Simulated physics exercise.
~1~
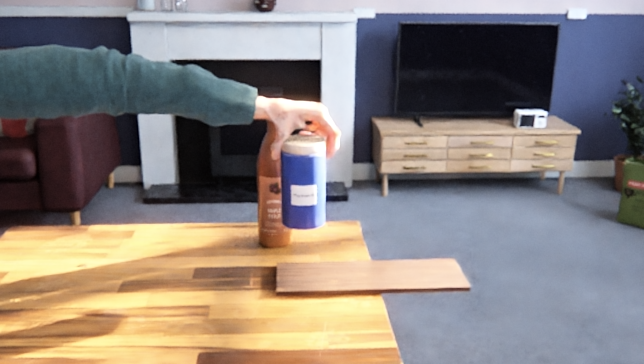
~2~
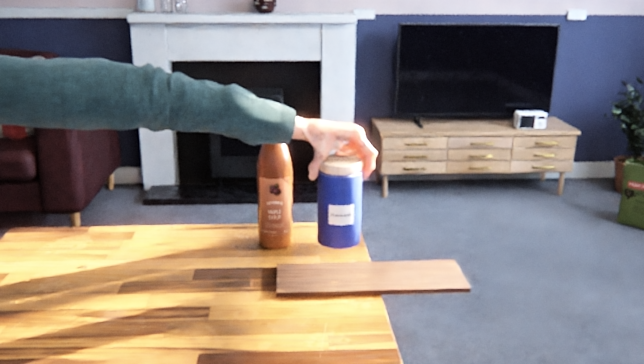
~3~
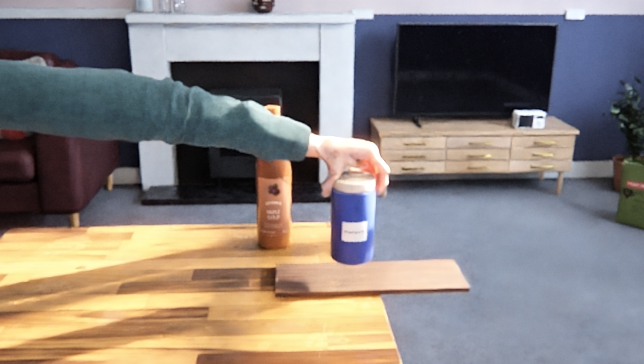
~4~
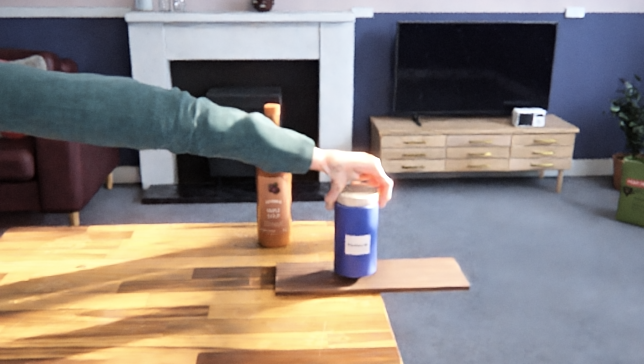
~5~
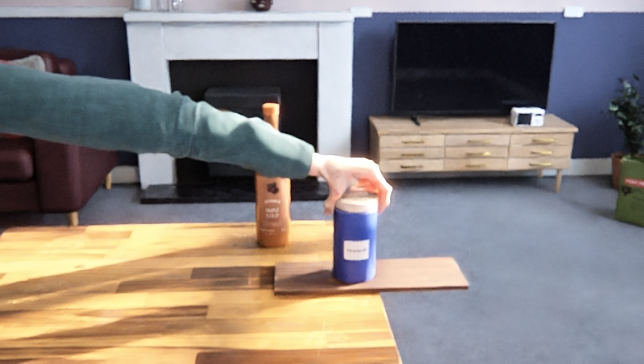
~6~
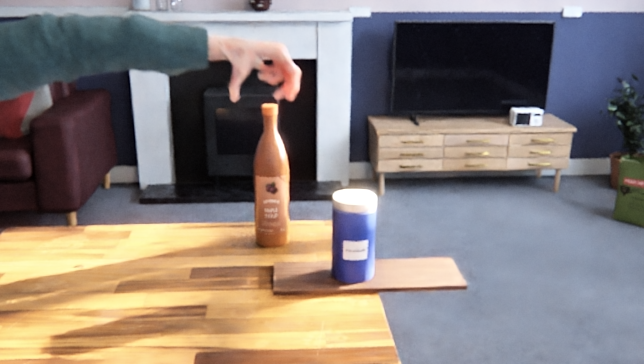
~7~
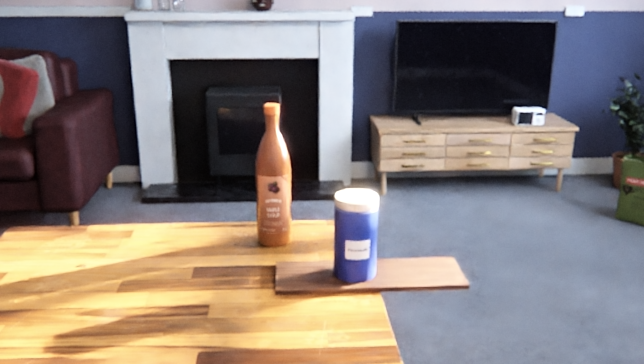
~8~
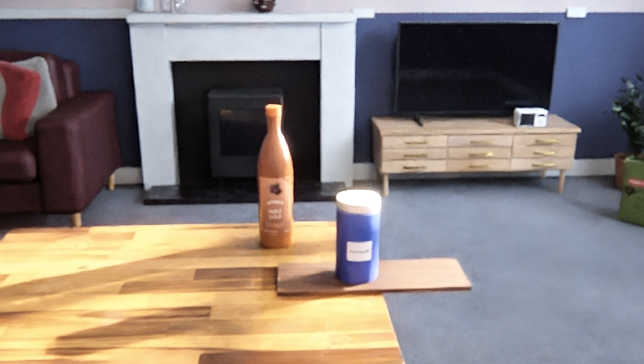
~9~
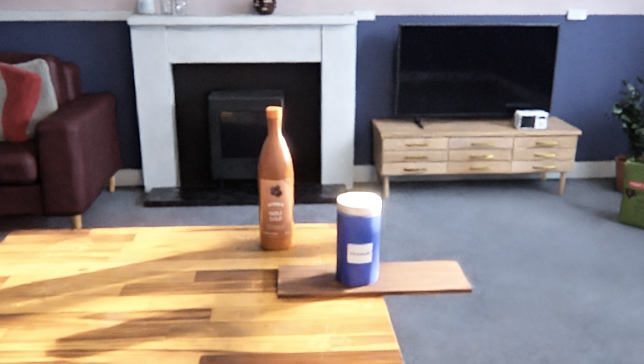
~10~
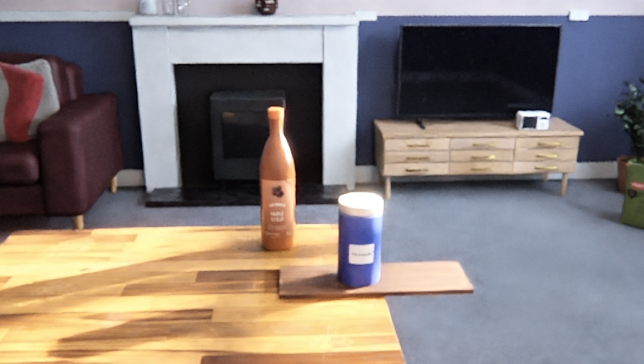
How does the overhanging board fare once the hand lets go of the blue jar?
The board keeps its balance and stays on the table, with the blue jar standing upright on it.
